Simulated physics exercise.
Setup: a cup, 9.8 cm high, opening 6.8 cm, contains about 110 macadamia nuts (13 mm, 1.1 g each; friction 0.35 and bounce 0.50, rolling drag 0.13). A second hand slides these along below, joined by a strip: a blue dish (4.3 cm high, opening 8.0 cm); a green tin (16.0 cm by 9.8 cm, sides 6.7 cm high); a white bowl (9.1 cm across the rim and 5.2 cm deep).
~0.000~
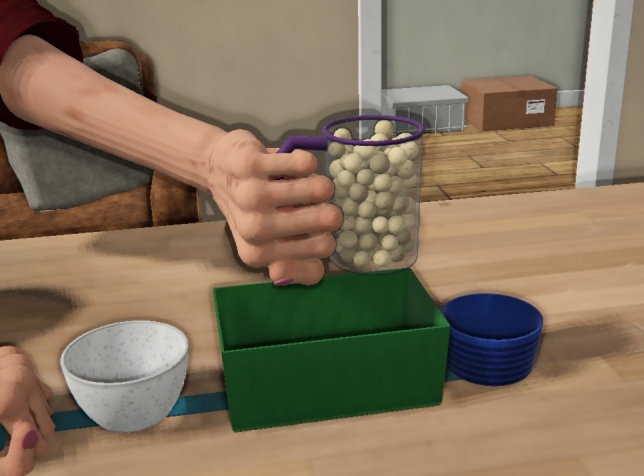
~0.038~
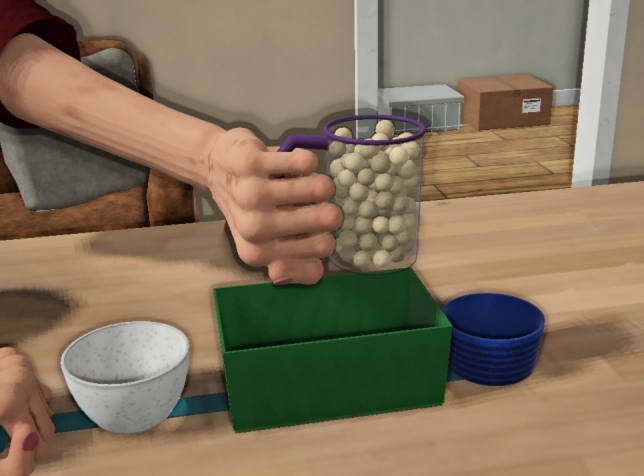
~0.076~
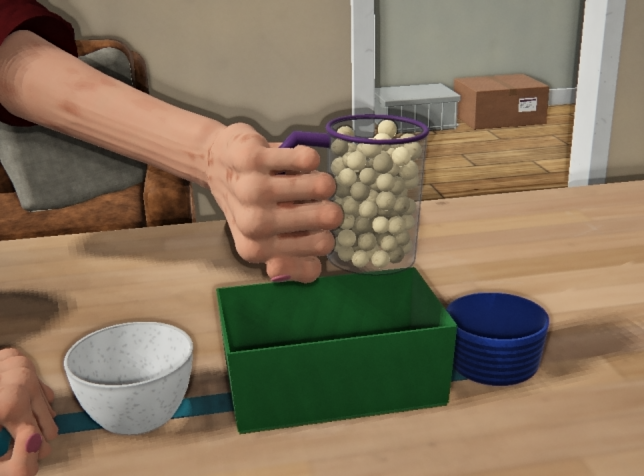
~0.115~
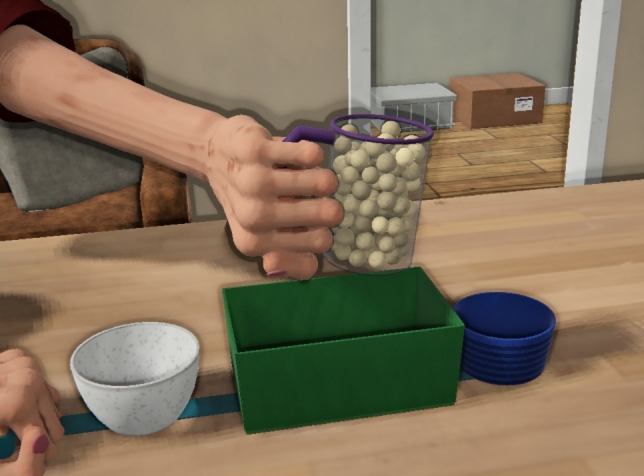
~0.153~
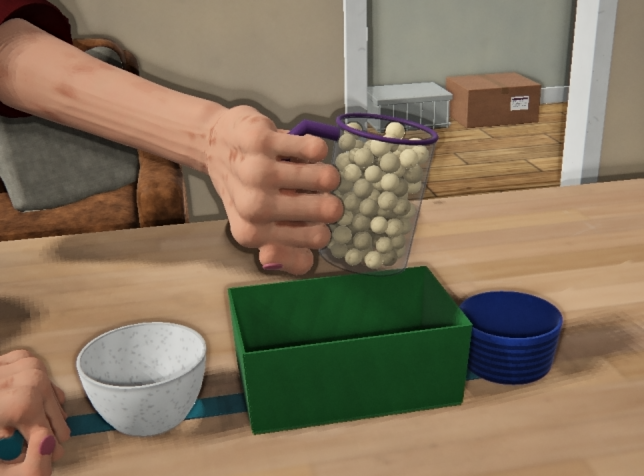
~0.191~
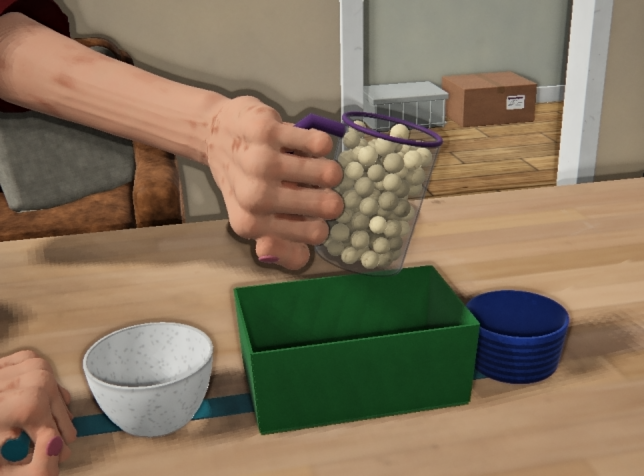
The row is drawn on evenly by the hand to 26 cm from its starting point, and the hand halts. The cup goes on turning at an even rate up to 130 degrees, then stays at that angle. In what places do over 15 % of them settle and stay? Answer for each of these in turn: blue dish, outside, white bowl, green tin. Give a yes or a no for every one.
Blue dish - no; outside - yes; white bowl - no; green tin - yes.
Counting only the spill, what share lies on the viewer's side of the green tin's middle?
Roughly 60 percent.
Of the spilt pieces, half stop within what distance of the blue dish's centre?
Median radius: Approx. 28 cm.
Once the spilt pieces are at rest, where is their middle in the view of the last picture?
Near pixel (484, 377).
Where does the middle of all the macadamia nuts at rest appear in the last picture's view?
Resting centre: Approx. (574, 345) px.
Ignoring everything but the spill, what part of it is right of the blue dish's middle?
I'd put it at around 0 per cent.
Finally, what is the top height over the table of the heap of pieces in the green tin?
About 3.0 centimetres.
After 0.82 s, tilt 87 degrees; cup 100 %; middle of all pieces on or above the table near (374, 198).
After 1.34 s, tilt 130 degrees; cup 5 %, green tin 65 %, outside 10 %, in the air 15 %; middle of all pieces on or above the table near (478, 328).
Then, at 1.82 s, tilt 130 degrees; green tin 65 %, outside 30 %; middle of all pieces on or above the table near (555, 349).
Then, at 2.28 s, tilt 130 degrees; green tin 65 %, outside 30 %; middle of all pieces on or above the table near (563, 348).
By 2.5 s all is still; cup 0 %, white bowl 5 %, green tin 65 %, blue dish 0 %, outside 30 %.
